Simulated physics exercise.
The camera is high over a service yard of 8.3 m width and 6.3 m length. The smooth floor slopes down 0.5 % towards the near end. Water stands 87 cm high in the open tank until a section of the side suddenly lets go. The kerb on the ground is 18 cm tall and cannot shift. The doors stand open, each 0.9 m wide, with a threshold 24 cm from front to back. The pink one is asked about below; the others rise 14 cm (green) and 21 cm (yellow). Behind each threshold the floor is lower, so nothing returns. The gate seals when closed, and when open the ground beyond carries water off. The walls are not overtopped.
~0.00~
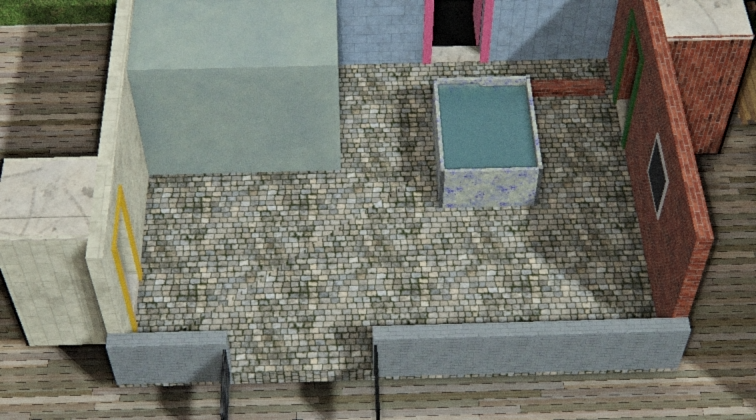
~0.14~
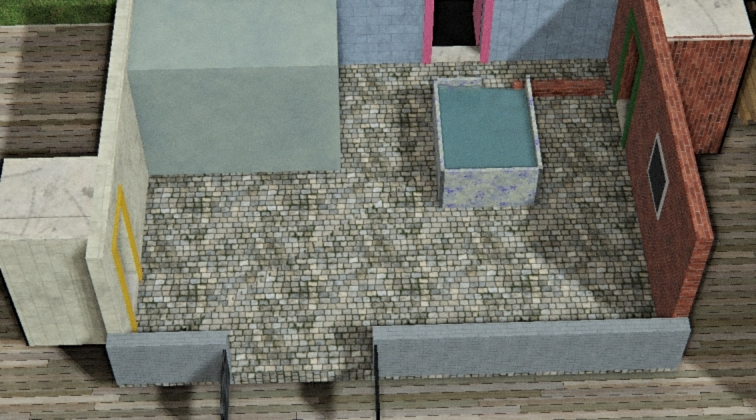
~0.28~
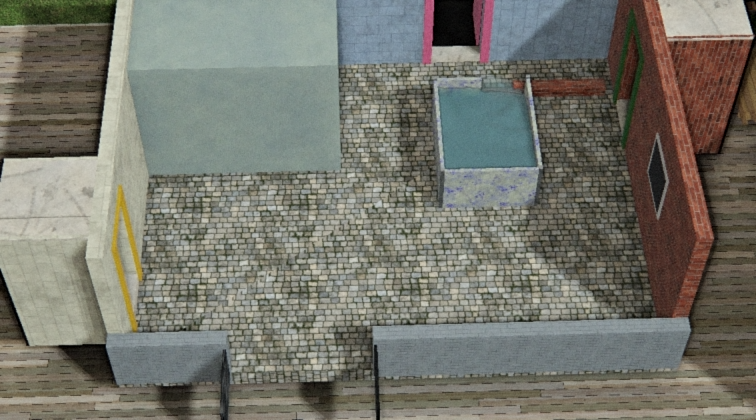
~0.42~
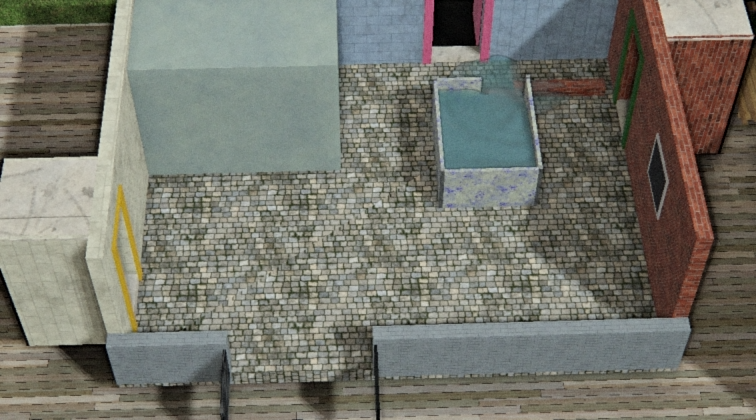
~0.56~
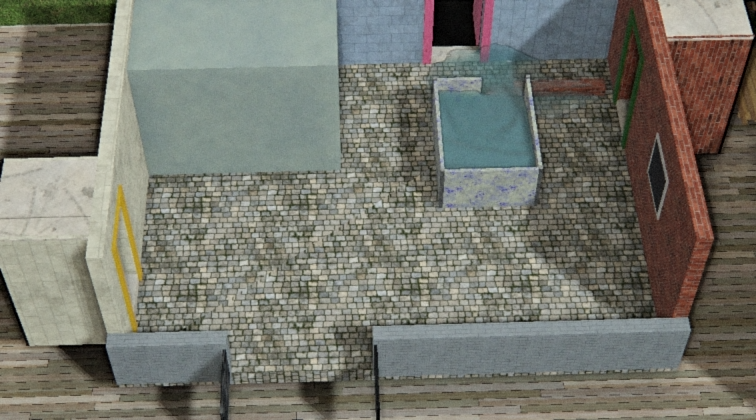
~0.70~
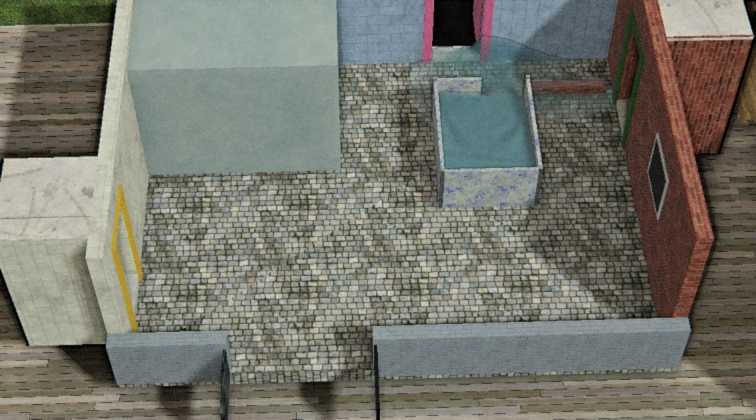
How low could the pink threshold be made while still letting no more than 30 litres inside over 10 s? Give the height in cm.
Close to 33 cm is just enough.
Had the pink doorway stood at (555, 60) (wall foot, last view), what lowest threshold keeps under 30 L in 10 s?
About 23 cm.
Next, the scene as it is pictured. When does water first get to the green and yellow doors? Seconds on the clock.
Arrival: Green 0.9 s, yellow not in the 10 s.
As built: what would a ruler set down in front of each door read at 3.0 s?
Depths in cm: Pink 23, green 15, yellow 0.
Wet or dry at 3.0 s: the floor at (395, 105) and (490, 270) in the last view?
In turn: Flooded, not reached.
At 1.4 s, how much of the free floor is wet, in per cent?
About 15 per cent.
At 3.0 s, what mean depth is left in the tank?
About 39 cm.
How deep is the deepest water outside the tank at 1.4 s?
Up to some 56 cm.
After 1.4 s water covers 15 % of the floor, deepest (56 cm) near (492, 67); 34 cm at the pink door, 46 litres in over its 17 cm threshold.
After 3.0 s water covers 35 % of the floor, deepest (34 cm) near (492, 67); 23 cm at the pink door, 149 litres in over its 17 cm threshold.
After 10.0 s water covers 80 % of the floor, deepest (12 cm) near (523, 81); 9 cm at the pink door, 191 litres in over its 17 cm threshold.
At the pink door as built, the water arrived by 0.6 s and peaked near 38 cm at 0.7 s.
With a threshold of 28.5 cm, 56 litres would have come in within the 10 s; with 39 cm, 11 litres. So under 30 litres takes about 33 cm.
